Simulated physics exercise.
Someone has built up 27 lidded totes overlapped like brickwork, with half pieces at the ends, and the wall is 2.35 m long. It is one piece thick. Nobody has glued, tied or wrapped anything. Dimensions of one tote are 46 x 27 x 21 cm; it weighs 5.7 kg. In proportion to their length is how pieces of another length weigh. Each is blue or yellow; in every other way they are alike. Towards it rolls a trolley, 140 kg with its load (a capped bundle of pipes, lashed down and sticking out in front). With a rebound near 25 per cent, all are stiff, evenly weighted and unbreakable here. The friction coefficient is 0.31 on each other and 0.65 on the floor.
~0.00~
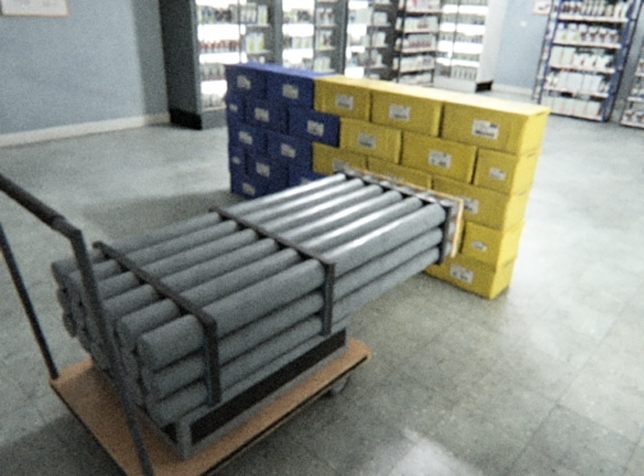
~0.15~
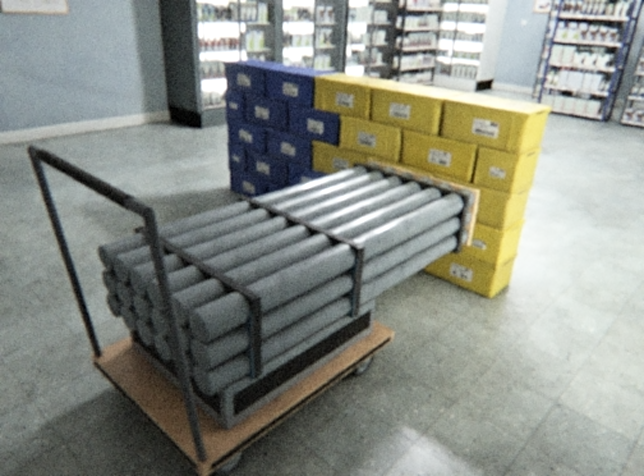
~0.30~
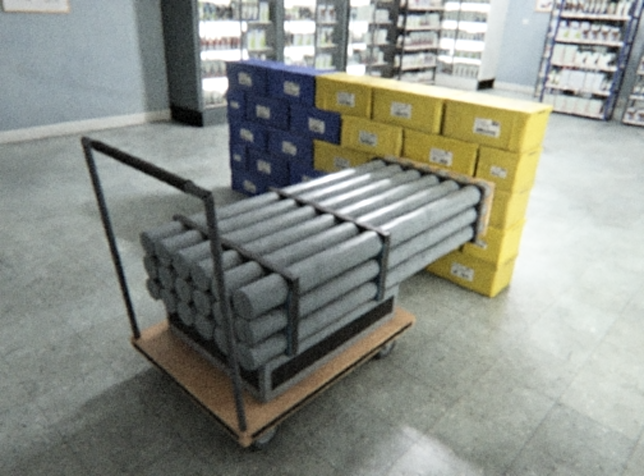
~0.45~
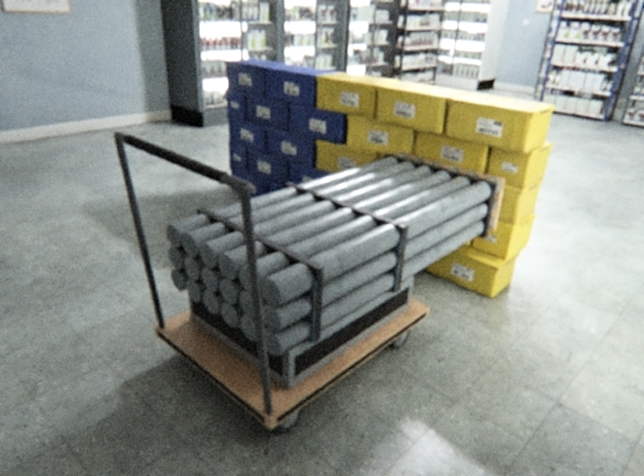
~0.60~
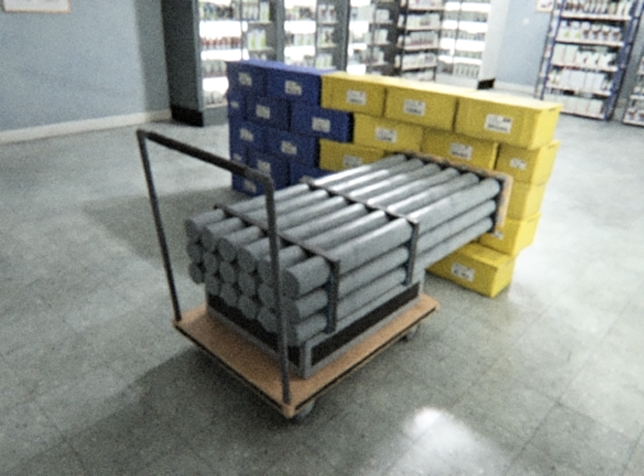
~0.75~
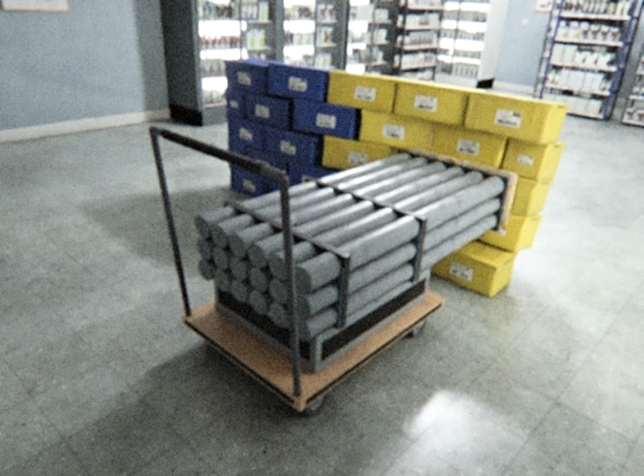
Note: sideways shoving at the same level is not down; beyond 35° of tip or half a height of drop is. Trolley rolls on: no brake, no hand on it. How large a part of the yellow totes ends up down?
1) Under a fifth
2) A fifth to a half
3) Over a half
The answer is 3.
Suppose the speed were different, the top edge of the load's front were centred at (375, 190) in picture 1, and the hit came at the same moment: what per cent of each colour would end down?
Down at the end: Blue 20 per cent, yellow 80 per cent.
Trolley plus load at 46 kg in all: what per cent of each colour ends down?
Blue 0, yellow 0 %.
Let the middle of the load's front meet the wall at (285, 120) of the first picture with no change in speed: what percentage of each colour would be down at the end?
Down at the end: Blue 80%, yellow 30%.
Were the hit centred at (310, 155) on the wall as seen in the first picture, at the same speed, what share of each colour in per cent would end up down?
For blue it's 80 per cent, for yellow 50 per cent.
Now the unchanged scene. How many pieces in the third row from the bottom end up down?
The tally comes to 3.
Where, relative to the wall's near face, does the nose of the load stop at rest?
45 cm beyond.
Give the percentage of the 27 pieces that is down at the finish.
I'd put it at about 50 percent.
By 1.10 s, load 32 cm past the wall's line, still rolling; 6 of the 15 yellow totes down (6 of 27 in all colours); top yellow tote tilted 27°, 8 cm lower; top blue tote tilted 24°.
By 1.54 s, load 40 cm past the wall's line, still rolling; 12 of the 15 yellow totes down (14 of 27 in all colours); top yellow tote on its side; top blue tote tilted 67°, 32 cm lower.
When it is over (3.3 s), load 44 cm past the wall's line, stopped; 12 of the 15 yellow totes down (14 of 27 in all colours); top yellow tote on its side; top blue tote upside down. That is 80 per cent. In pixels of the last frame, middles, top yellow tote near (460, 152), top blue tote near (360, 153).
